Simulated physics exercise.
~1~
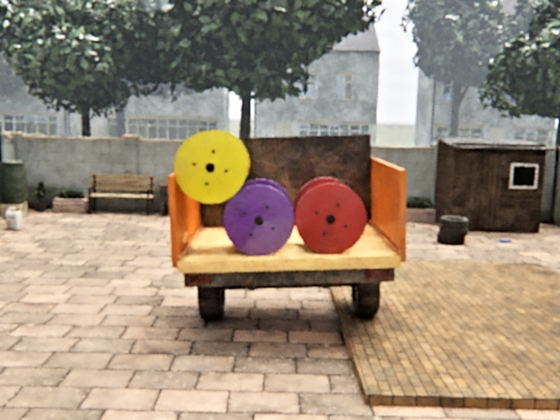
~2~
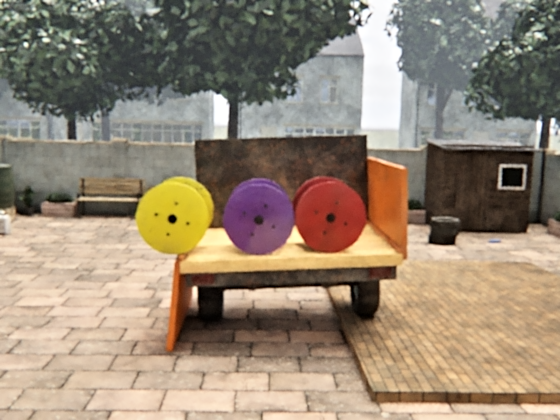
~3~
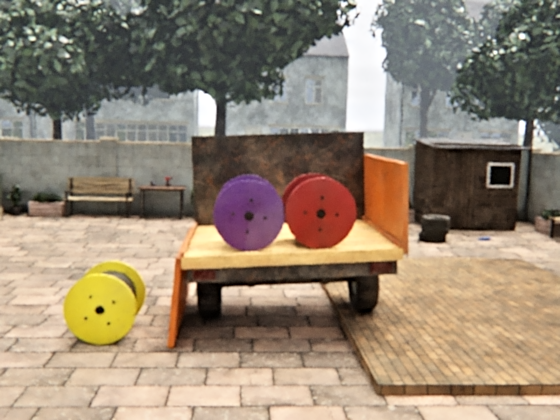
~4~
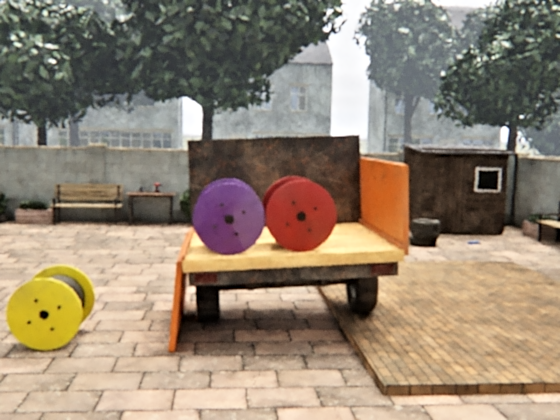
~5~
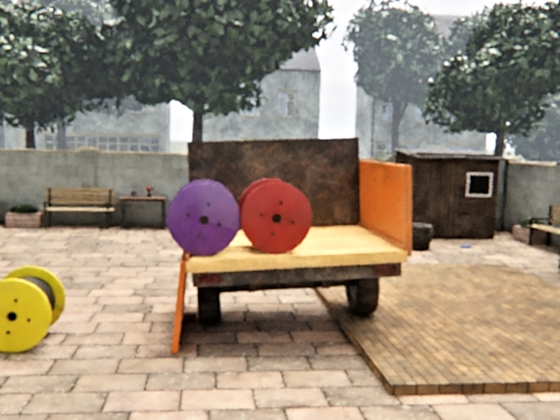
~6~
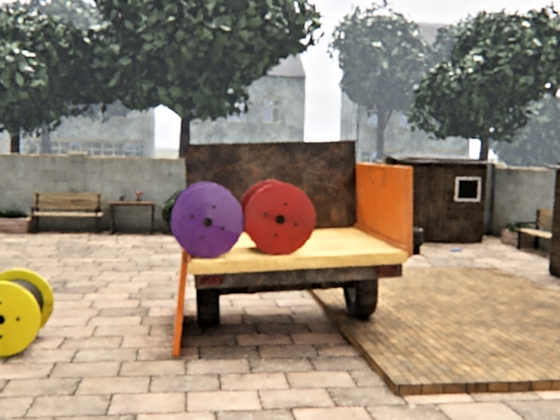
The clip shows yellow, purple and red reels on a trailer as its left side panel drops open; the yellow one rolls off onto the paving and away left, then the purple and red ones roll left together, stopping on the deck with purple at the open edge.
